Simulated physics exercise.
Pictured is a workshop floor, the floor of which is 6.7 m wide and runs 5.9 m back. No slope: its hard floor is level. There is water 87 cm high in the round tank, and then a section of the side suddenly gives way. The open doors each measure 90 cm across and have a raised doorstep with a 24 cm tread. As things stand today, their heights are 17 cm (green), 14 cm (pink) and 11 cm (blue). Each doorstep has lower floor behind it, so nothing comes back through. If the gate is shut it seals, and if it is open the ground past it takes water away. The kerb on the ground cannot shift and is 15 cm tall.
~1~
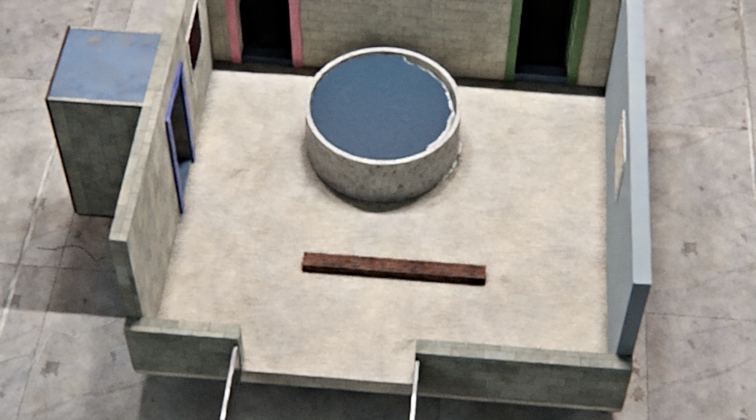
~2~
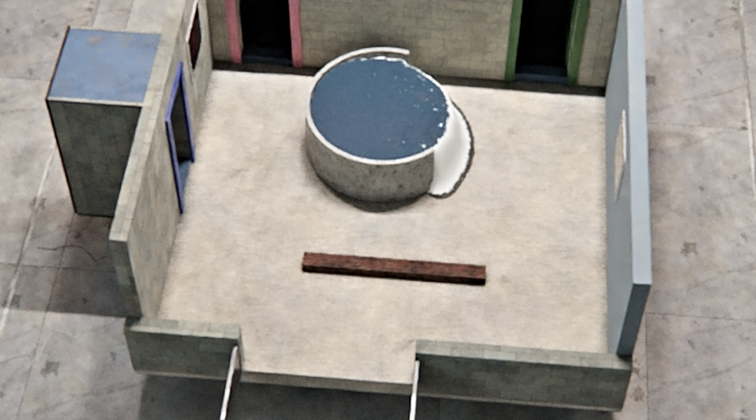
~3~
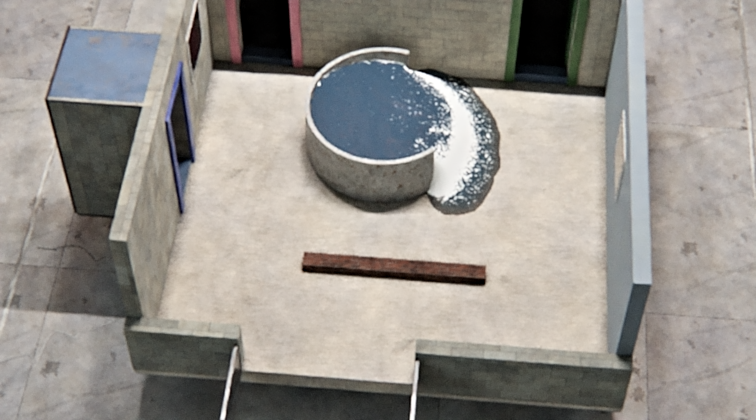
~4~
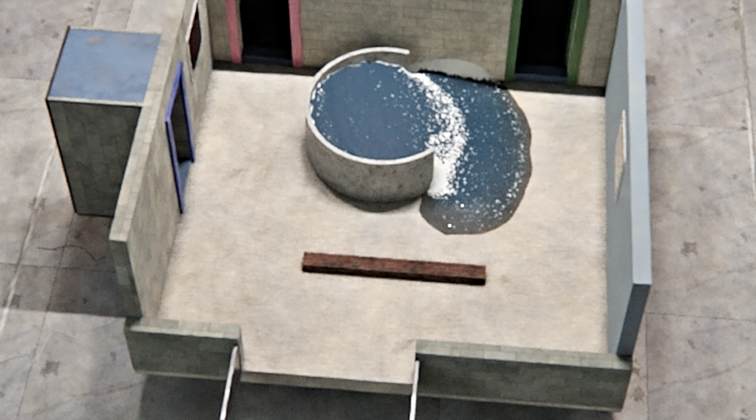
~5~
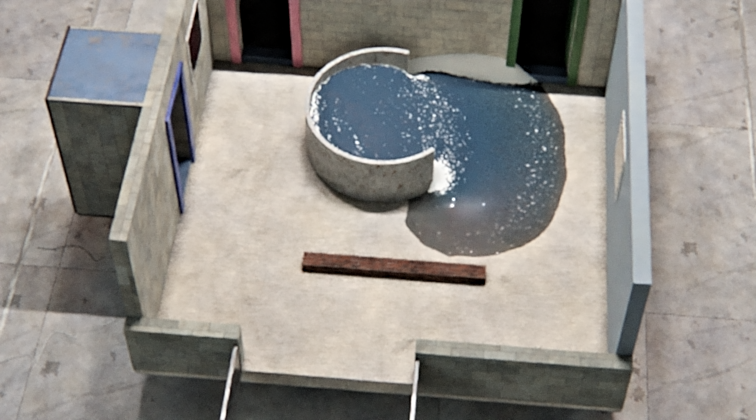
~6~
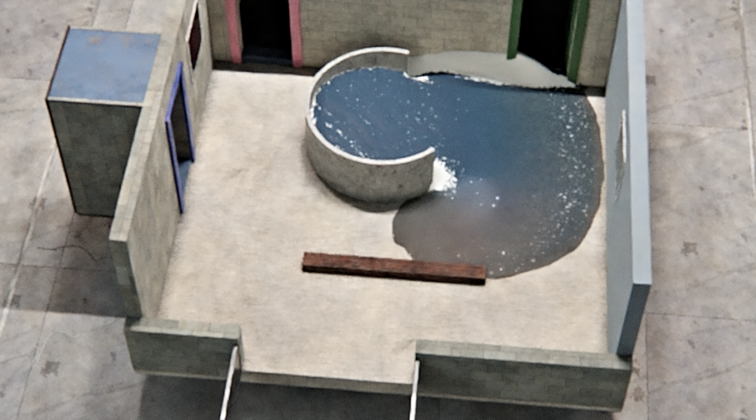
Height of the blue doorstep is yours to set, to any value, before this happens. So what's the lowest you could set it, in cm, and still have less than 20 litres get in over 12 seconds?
Some 7.5 cm would be the lowest.
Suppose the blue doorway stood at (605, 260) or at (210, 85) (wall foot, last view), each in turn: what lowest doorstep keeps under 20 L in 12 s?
You'd want about 18 cm there first, then about 10.5 cm.
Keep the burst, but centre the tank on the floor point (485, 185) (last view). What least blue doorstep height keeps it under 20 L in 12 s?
Close to 9.5 cm would do it.
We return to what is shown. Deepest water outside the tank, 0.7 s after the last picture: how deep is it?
Max depth: Around 64 cm.
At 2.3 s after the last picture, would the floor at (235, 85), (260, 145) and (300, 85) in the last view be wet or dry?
So, in order, I'd say got wet, then stayed dry, then got wet.
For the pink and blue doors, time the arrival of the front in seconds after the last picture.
Pink door 0.4 seconds, blue door 3.0 seconds.
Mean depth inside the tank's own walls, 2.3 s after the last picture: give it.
It averages near 16 cm.
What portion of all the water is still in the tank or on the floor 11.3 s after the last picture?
Some 82 per cent remains.
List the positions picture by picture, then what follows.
The round tank at (383, 107) is whole and still, 87 cm deep; the blue door at (180, 143) is dry, in the first frame.
The gap is at (454, 120), the front 0.3 m out at (450, 192); the back of the round tank holds 87 cm, in the second frame.
The front is at (476, 203), 0.8 m from the gap at (454, 123); 2.1 m2 of floor is wet, 87 cm left at the back, in the third frame.
The front is at (506, 217), 1.3 m from the gap at (453, 126); 4.3 m2 of floor is wet, 84 cm left at the back, in the fourth frame.
Water pours out at (453, 127) and has run 1.8 m, to (548, 217); about 9 cm deep outside, 75 cm at the back, in the fifth frame.
Water pours out at (453, 127) and has run 2.5 m, to (583, 86); about 6 cm deep outside, 71 cm at the back; 3.5 m in a straight line remain to the blue door at (180, 143), in the sixth frame.
Then, 0.7 s after the last picture water covers 40 % of the floor, deepest (64 cm) near (593, 99); it has not reached the blue door.
Then, 2.3 s after the last picture water covers 50 % of the floor, deepest (36 cm) near (594, 384); it has not reached the blue door.
Then, 11.3 s after the last picture water covers 95 % of the floor, deepest (16 cm) near (336, 97); 8 cm at the blue door, 2 litres in over its 11 cm doorstep.
At the blue door as built, the water peaked near 12 cm, 5.9 s after the last picture.
With a doorstep of 7 cm, 28 litres would have come in within the 12 s; with 8.5 cm, 12 litres. So under 20 litres takes about 7.5 cm.
